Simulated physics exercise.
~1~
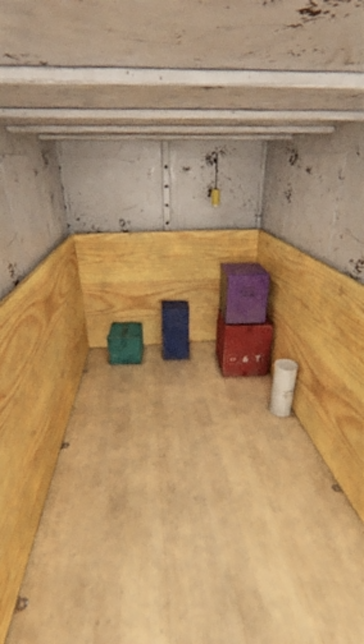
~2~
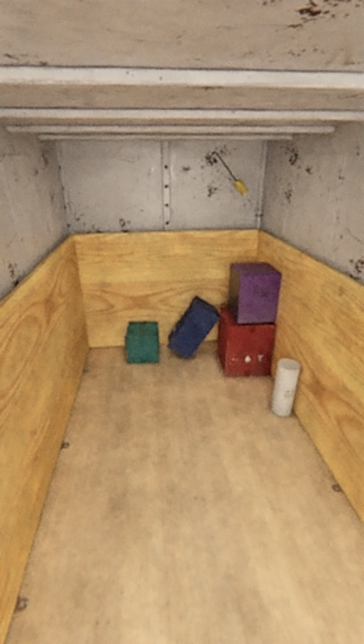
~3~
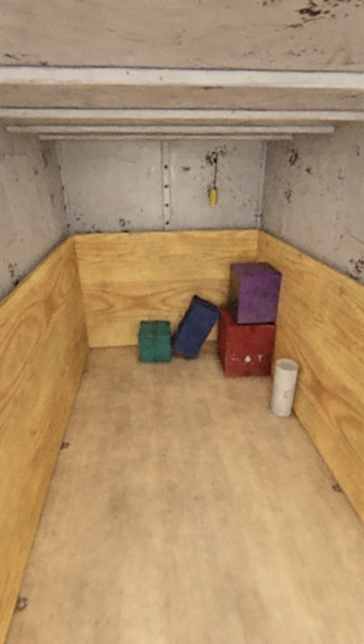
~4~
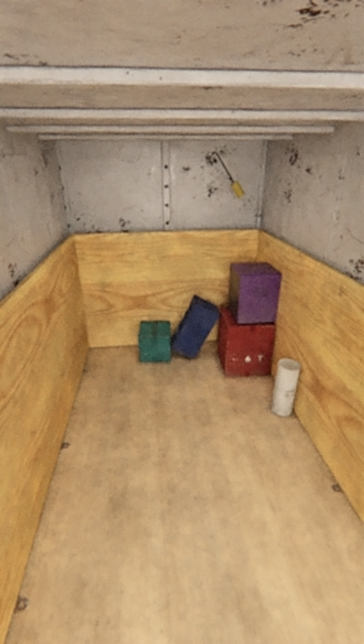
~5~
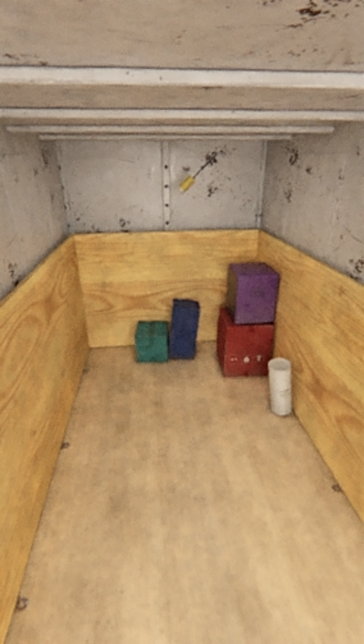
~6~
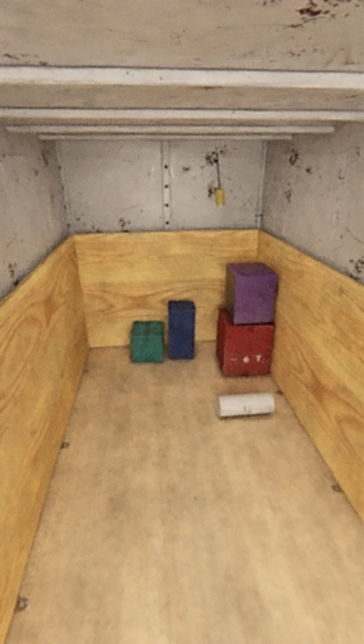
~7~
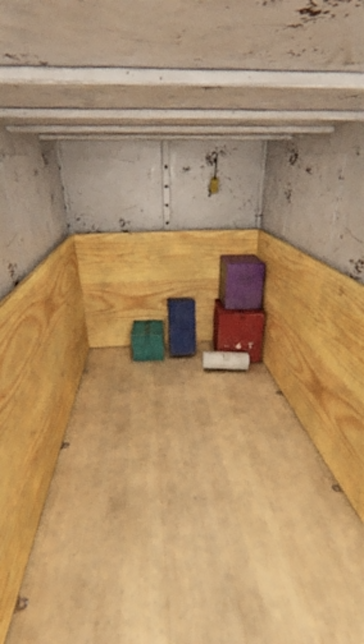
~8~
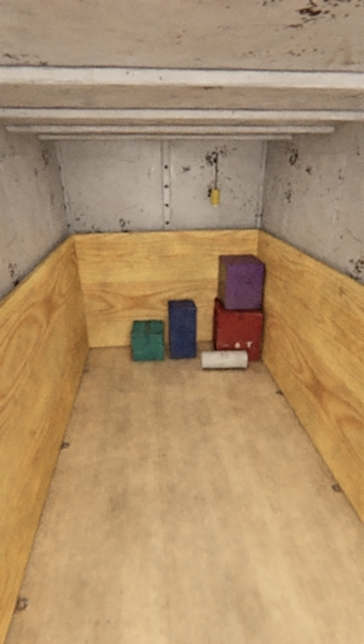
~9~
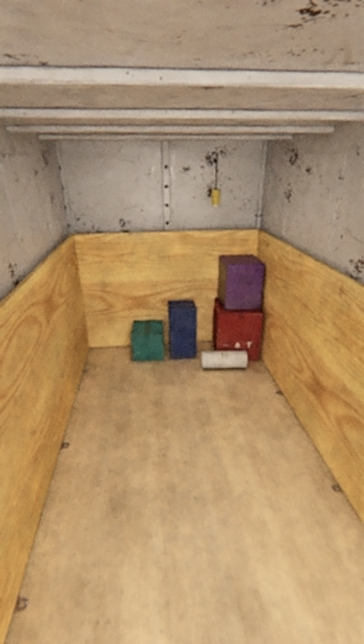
We see a wood-lined van bay where a hanging yellow lamp swings as a turquoise box slides right and a blue box leans right, then stands upright; a white canister topples and rolls toward the stacked red and purple boxes, which shift slightly, and everything settles.
